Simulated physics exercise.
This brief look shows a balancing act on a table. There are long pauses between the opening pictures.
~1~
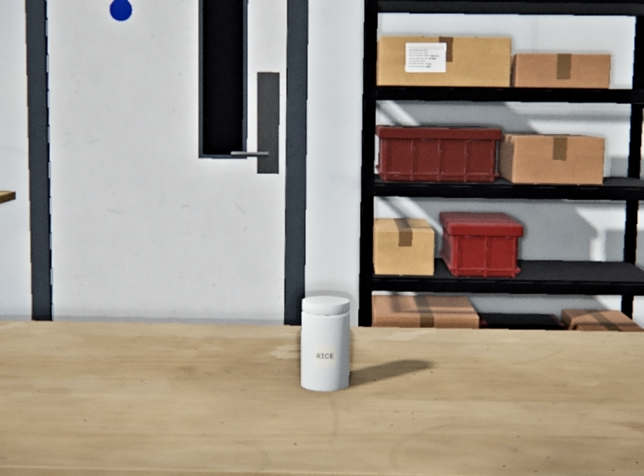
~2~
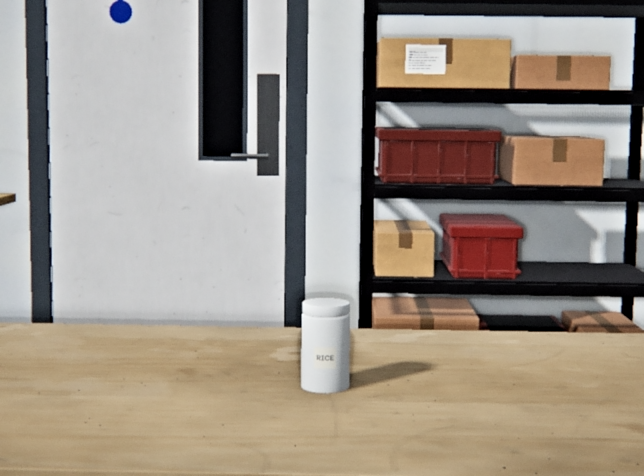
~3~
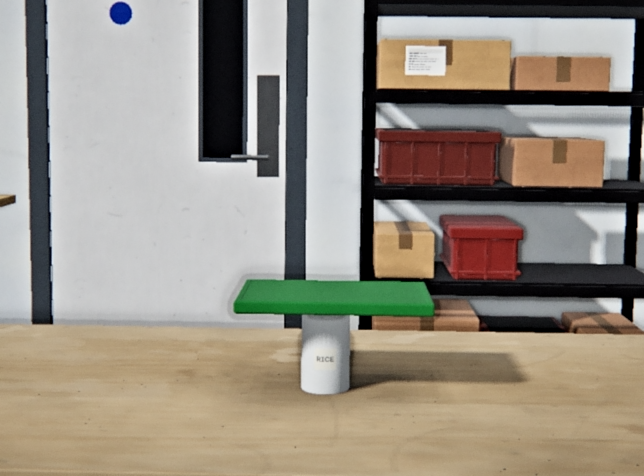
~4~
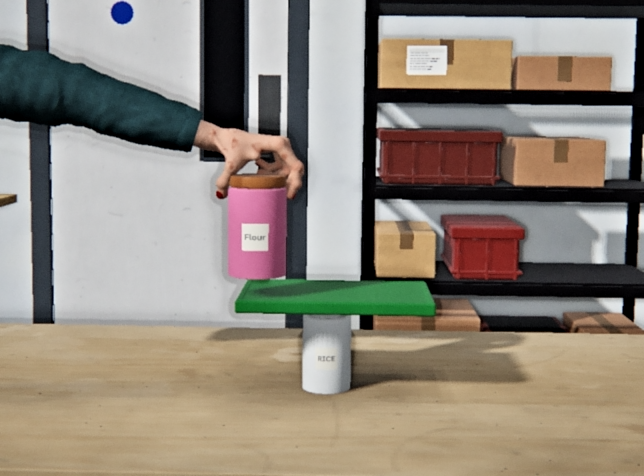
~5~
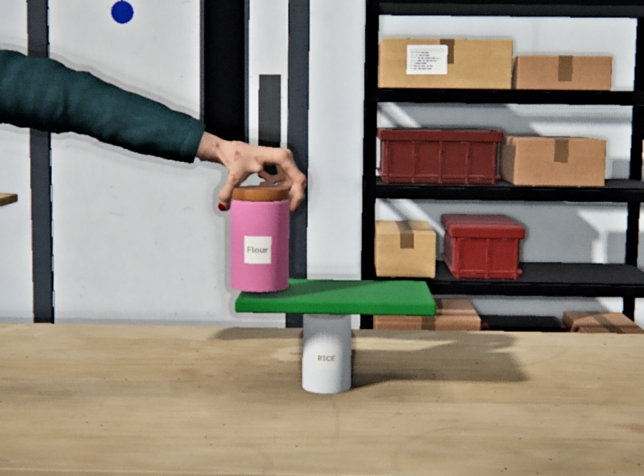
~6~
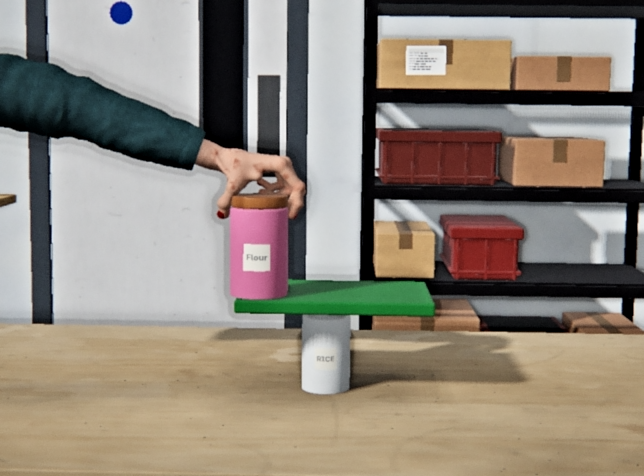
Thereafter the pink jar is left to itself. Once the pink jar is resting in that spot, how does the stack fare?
Result: A tumble.
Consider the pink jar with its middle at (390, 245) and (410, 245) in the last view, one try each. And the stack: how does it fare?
Trial 1: Falls over. Trial 2: Falls over.
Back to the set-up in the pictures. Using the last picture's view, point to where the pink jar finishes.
Look near (117, 387) in the final picture.
Then, 0.50 s after the last picture, pink jar now fallen; green lid tipped 42° from how it was.
Then, 0.60 s after the last picture, green lid tipped 56° from how it was.
Then, 0.70 s after the last picture, green lid tipped 46° from how it was.
Then, 0.90 s after the last picture, green lid now fallen; white jar slid a little.
At rest, fallen, green lid and pink jar; moved from the start, white jar. Seen from the same camera at the end, pink jar near (117, 388). The stack gives way.
